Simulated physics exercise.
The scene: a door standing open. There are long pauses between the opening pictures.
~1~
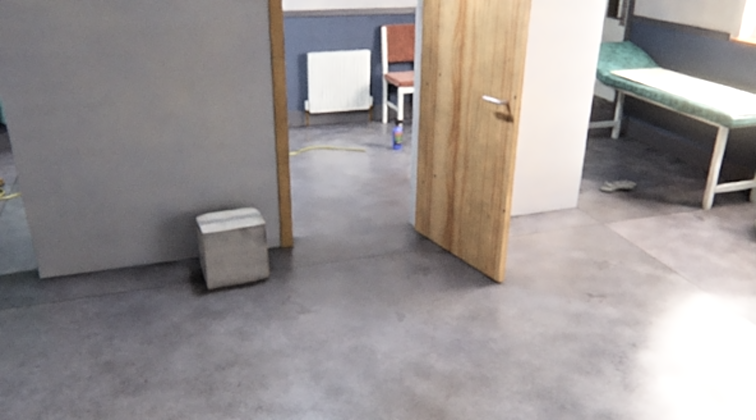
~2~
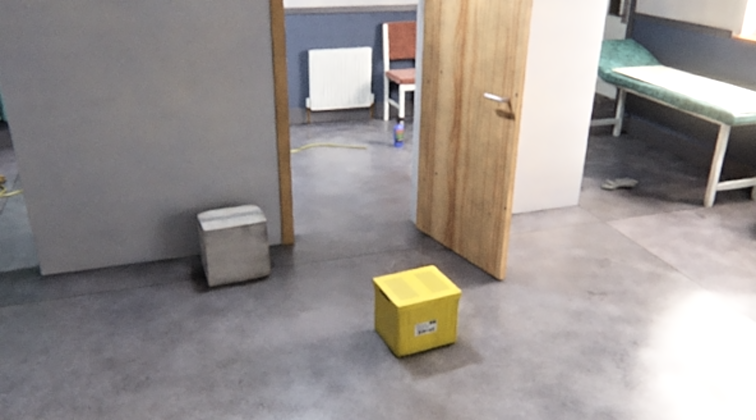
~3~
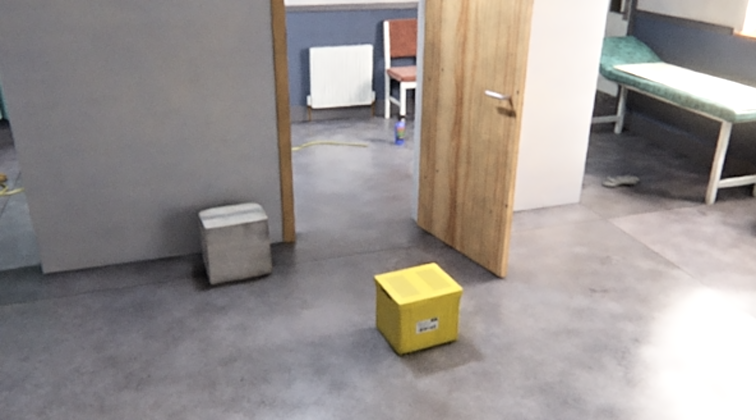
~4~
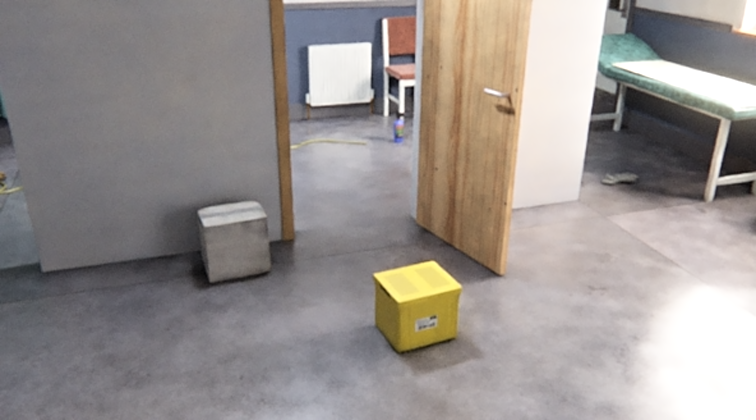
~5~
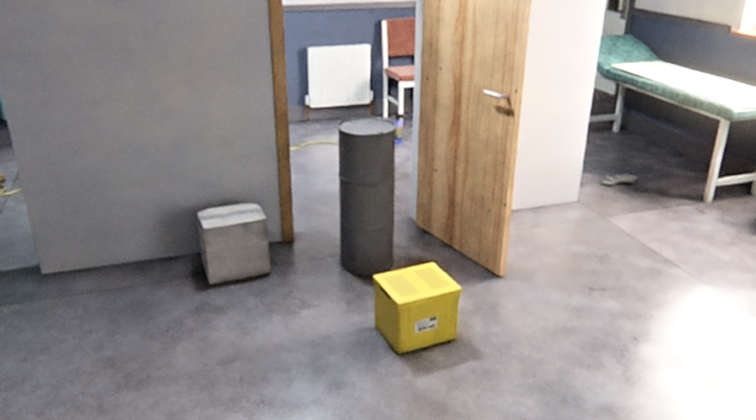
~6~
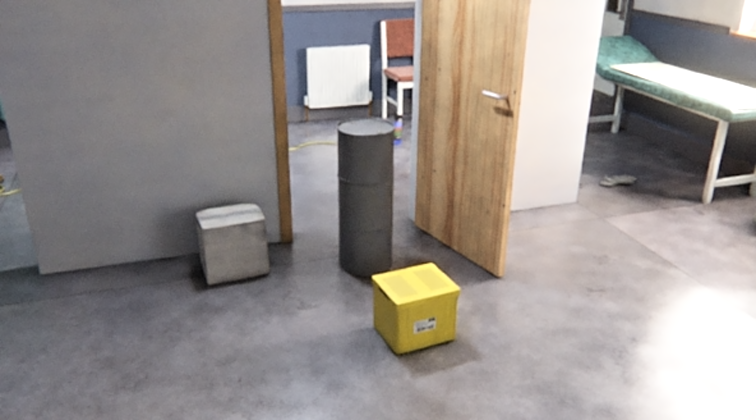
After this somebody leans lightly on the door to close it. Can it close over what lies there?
The door jams.
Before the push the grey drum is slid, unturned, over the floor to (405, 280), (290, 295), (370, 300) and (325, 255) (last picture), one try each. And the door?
In the first case it is blocked; in the second case it closes; in the third case it reaches the frame; in the fourth case it stops short.
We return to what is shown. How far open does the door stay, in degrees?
About 55°.
Then, 0.90 s past the last view, door at 87°.
Then, 1.40 s past the last view, door at 68°.
Finally, door at 55°; all 3 still in place. Final places as the last picture's camera would see them, grey drum near (363, 197).
